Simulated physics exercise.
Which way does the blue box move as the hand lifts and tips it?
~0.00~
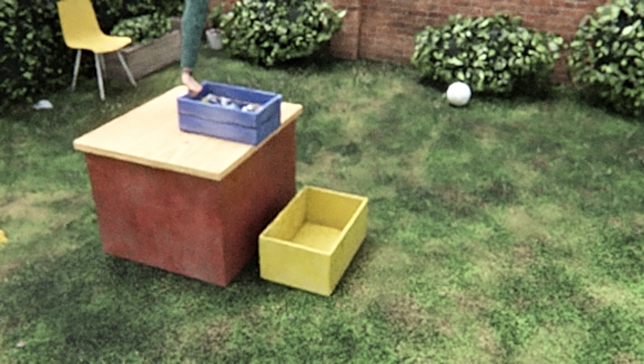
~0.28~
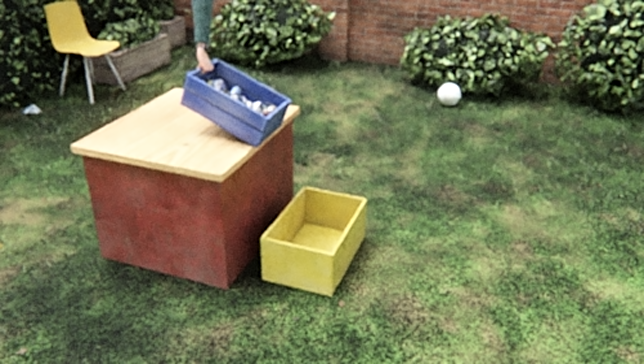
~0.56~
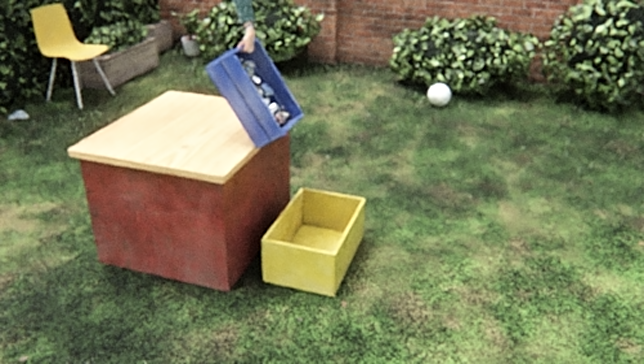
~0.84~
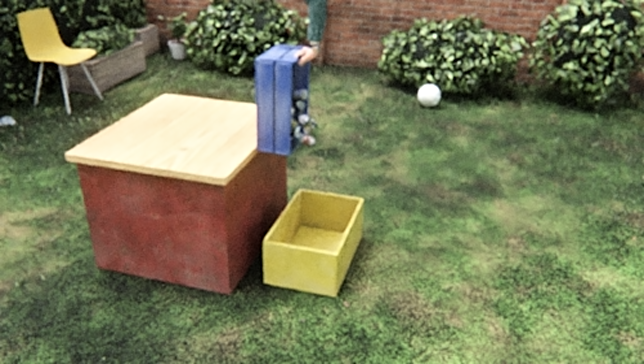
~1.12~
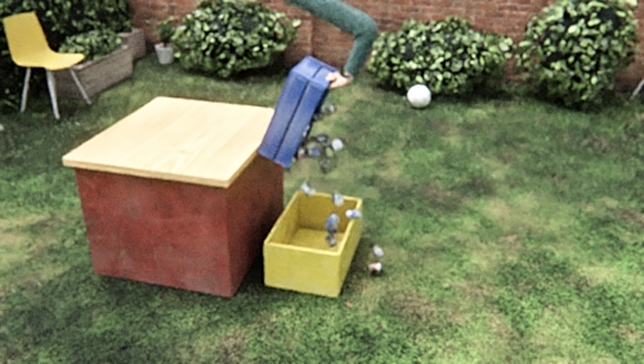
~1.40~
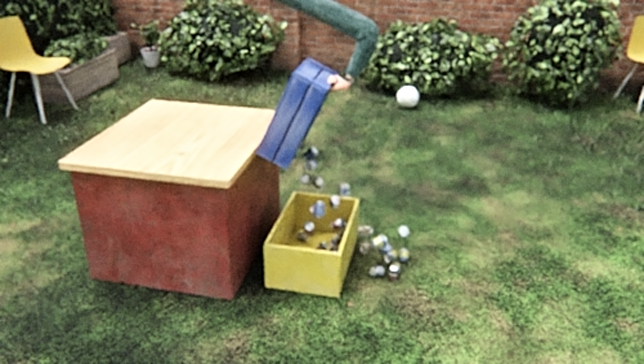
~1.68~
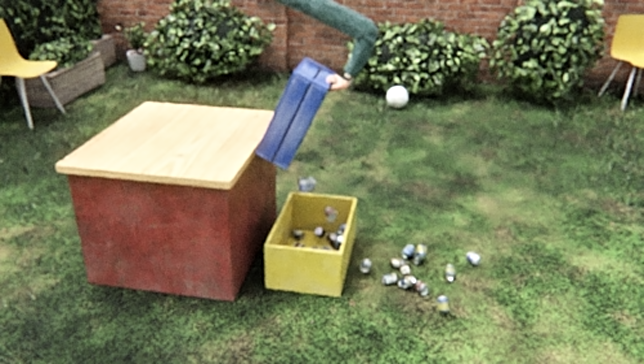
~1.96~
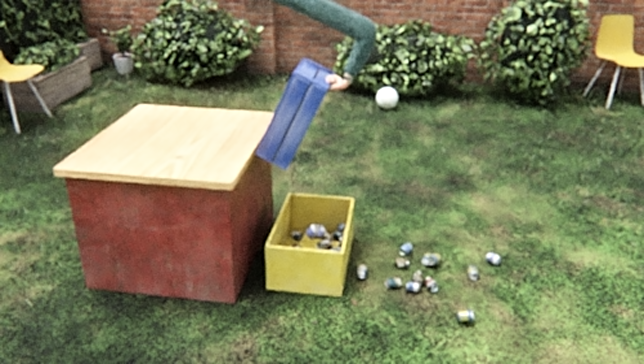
The blue box moves to the right, over the edge of the bench toward the yellow bin.
The video shows a hand lifting and tipping a blue box of small cans over the edge of a bench in a garden, pouring them down; most land in the yellow bin below, while others scatter on the grass to its right.
